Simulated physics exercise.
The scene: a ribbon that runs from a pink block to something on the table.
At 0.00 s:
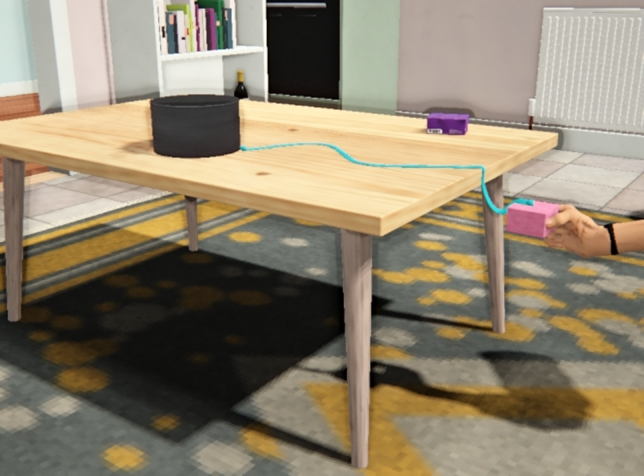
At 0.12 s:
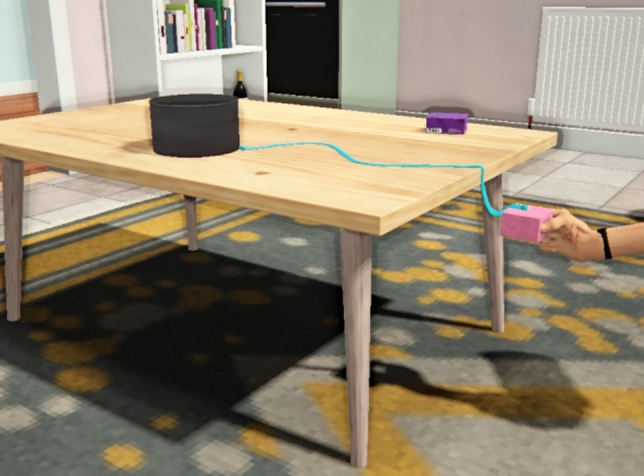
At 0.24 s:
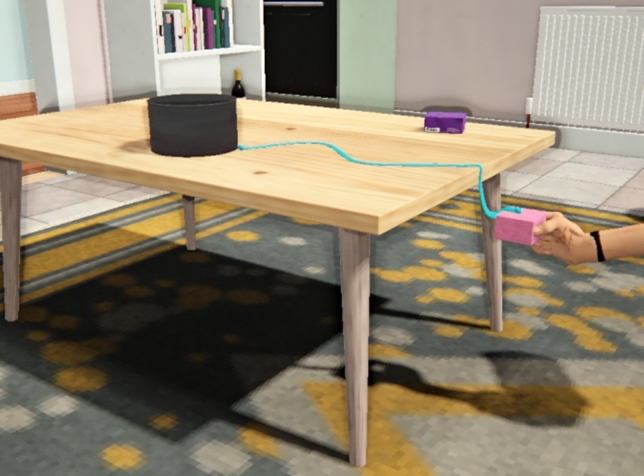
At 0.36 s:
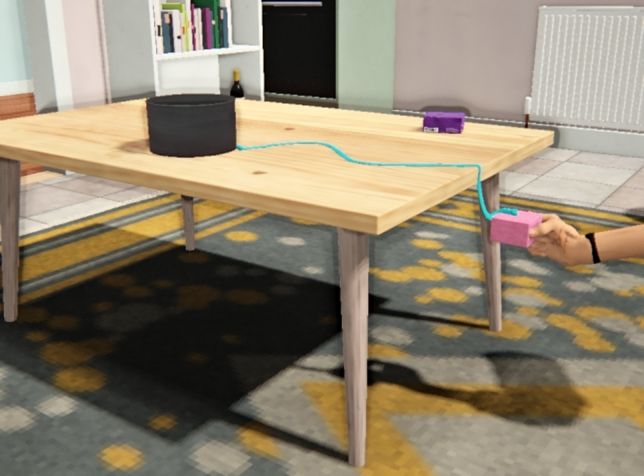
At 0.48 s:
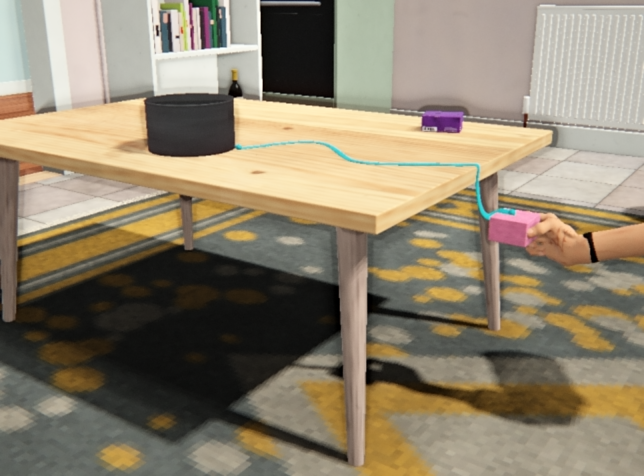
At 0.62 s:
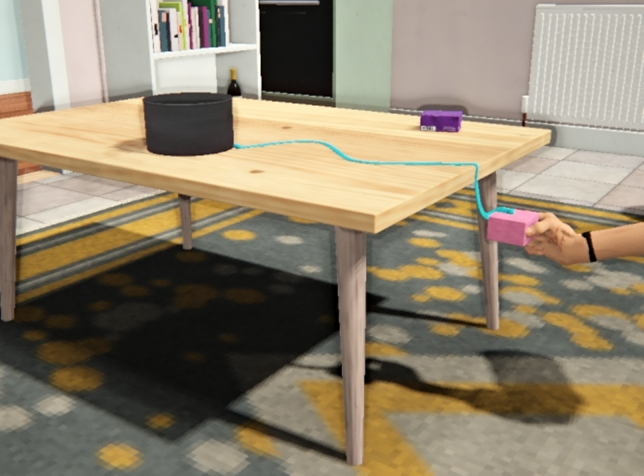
A hand with a dark wristband, reaching in from the right, holds a pink block just beyond the edge of a pale wooden table, seen from slightly above in a room with a patterned grey and yellow rug. A cyan ribbon runs from the block across the tabletop to a black pot at left, with a purple box towards the back right. The hand shifts the block slightly left, then stays nearly still, while the pot and box keep their places and the view drifts very slightly.
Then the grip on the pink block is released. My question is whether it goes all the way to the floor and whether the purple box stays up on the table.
Here is how it goes: The pink block hangs short of the floor; the purple box stays up.
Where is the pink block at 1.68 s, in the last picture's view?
Somewhere about (519, 323), I'd say.
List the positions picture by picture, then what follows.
The first frame shows pink block (533, 218); pot (195, 100); purple box (448, 116).
The second frame shows pink block (527, 222).
The third frame shows pink block (521, 226).
The fourth frame shows pink block (516, 228); ribbon through (318, 143) (356, 162).
The fifth frame shows pink block (514, 227); ribbon through (316, 143) (355, 161).
The sixth frame shows pink block (513, 227); pot (188, 98); purple box (442, 113); ribbon tied to the pot, with little slack.
Around 1.00 s, block above the floor near (462, 299); pot as before; box as before.
Around 1.68 s, block above the floor near (519, 323); pot as before; box as before.
Around 2.60 s, block above the floor near (495, 326); pot as before; box as before.
Finally, block above the floor near (417, 309); pot as before; box as before. The pink block swings from the edge and the purple box stays on top.
